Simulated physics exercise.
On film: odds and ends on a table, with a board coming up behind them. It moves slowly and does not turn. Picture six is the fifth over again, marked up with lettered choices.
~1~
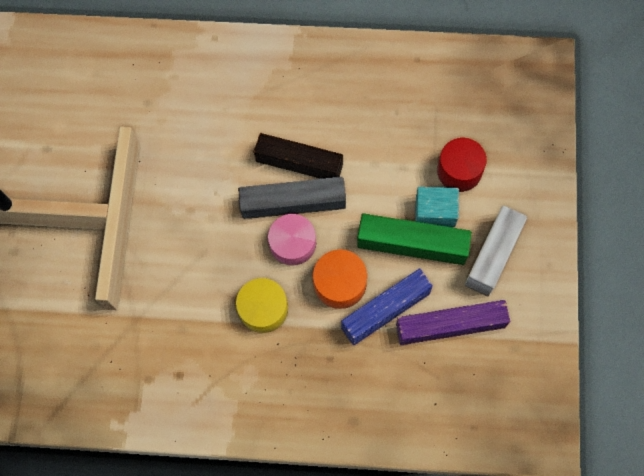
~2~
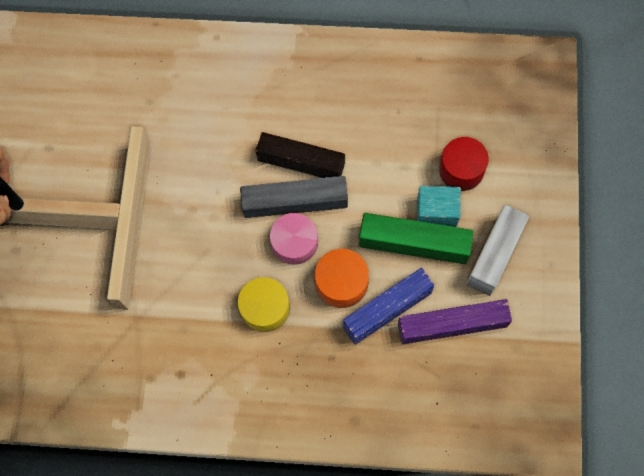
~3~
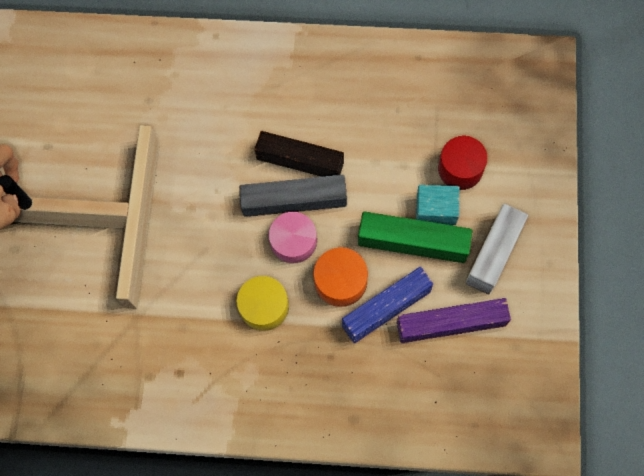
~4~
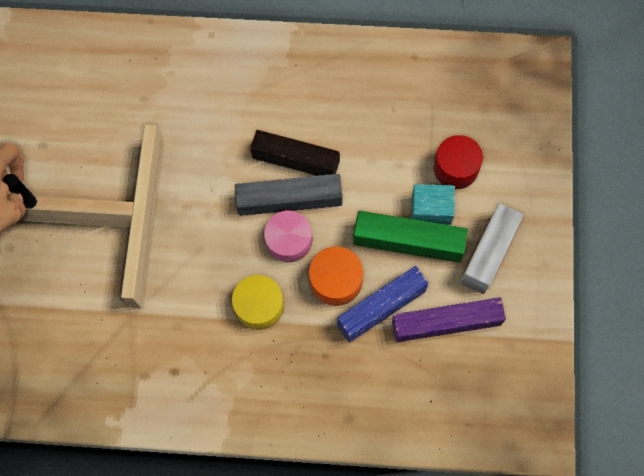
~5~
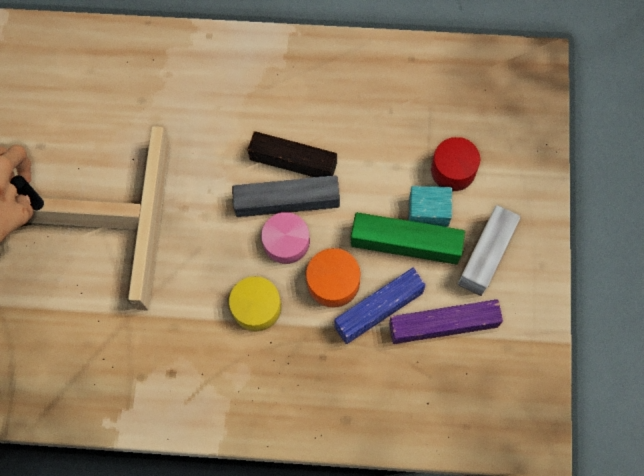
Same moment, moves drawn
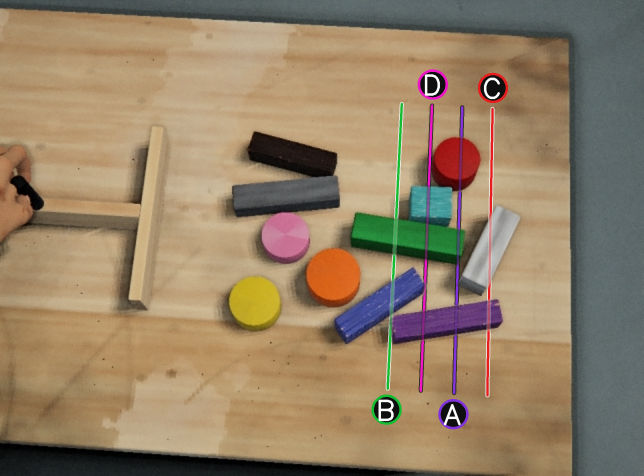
A hand on the left slowly slid a T-shaped wooden pusher a short way right across the table, toward a cluster of colourful sticks, round pieces and a turquoise block, which all stayed untouched.
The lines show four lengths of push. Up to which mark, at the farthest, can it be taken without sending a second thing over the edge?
It can go as far as D.
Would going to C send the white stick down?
By then, yes.
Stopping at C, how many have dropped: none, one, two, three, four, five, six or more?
Four.
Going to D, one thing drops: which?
The white stick.
On the marked copy, A at (458, 244); B at (395, 240); C at (490, 246); D at (427, 242).
Following D. Soon after the start, board (245, 217); yellow tin (272, 305); black bar (306, 157).
Later, board (345, 223); white stick (523, 251); turquoise block (481, 211).
In the end, board (424, 228); white stick over the edge; turquoise block (558, 210); one fallen.
As for the rest, A drops three; B is within the limit but short; C drops four.
